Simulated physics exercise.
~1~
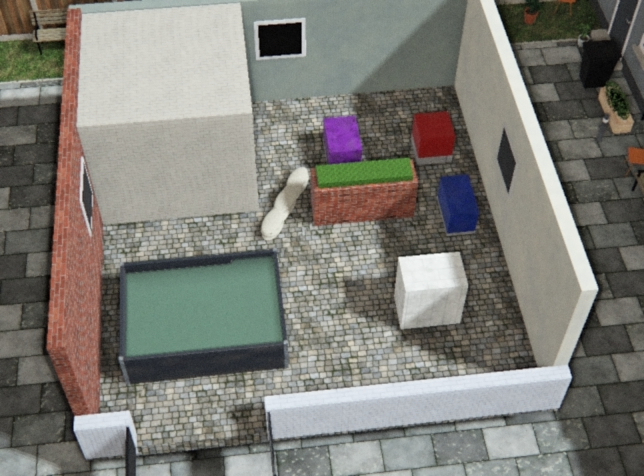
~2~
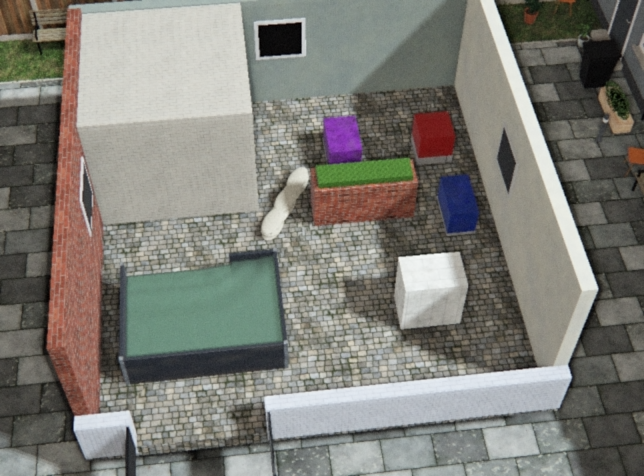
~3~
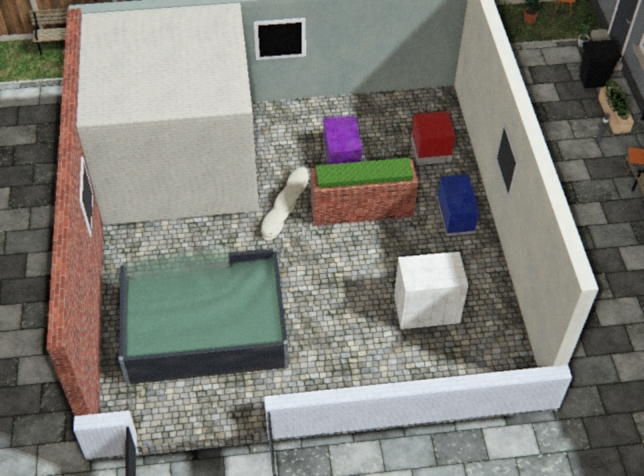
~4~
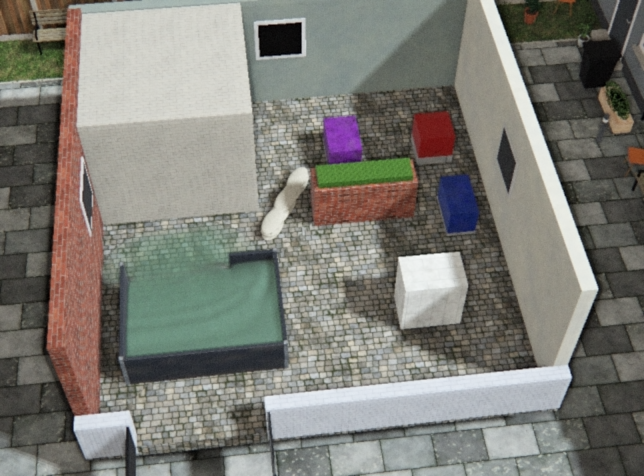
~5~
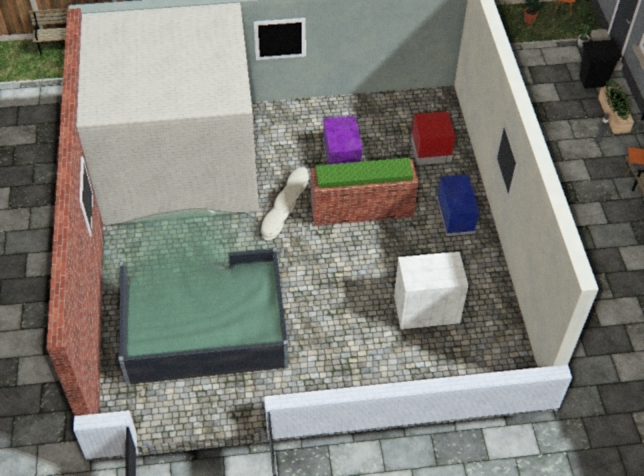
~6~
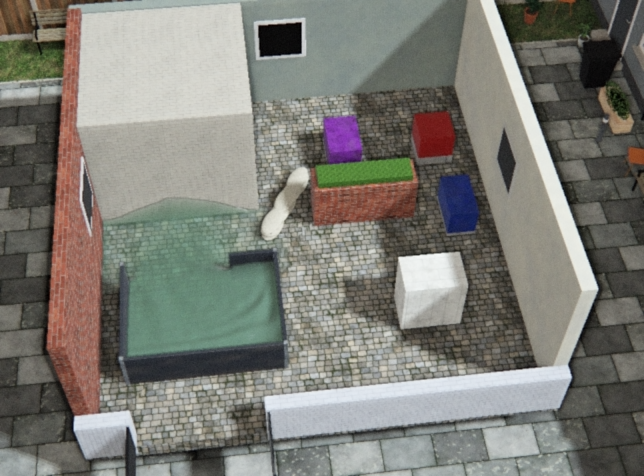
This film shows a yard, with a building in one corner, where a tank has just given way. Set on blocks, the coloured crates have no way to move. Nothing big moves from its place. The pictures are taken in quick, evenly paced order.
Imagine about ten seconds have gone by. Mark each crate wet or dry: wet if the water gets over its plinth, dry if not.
Red crate dry, purple crate dry, blue crate wet.
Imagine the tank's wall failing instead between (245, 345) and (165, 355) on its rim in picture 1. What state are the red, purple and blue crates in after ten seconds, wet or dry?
Red: Not flooded; purple: Not flooded; blue: Not flooded.
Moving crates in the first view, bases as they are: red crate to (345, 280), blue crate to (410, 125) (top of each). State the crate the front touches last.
One in blue.
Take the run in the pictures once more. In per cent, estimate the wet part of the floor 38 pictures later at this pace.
Roughly 85 per cent.
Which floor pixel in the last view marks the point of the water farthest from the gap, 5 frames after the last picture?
I'd say near (289, 168).
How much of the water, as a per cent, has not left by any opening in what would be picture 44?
Close to 96 in a hundred.
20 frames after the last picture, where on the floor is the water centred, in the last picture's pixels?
My reading is close to (202, 281).
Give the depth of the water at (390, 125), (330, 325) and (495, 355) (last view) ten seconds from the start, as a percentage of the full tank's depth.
Readings in sequence: 8, 4, 12 percent.
A moment on, water covers 15 % of the floor; the red crate not reached, the purple crate not reached, the blue crate not reached.
Next, water covers 25 % of the floor; the red crate not reached, the purple crate not reached, the blue crate not reached.
Then, water covers 45 % of the floor; the red crate not reached, the purple crate water round its plinth, the blue crate not reached.
Later, water covers 85 % of the floor; the red crate water round its plinth, the purple crate water round its plinth, the blue crate water round its plinth.
In the end, water covers 100 % of the floor; the red crate stayed above the water, the purple crate stayed above the water, the blue crate was topped.
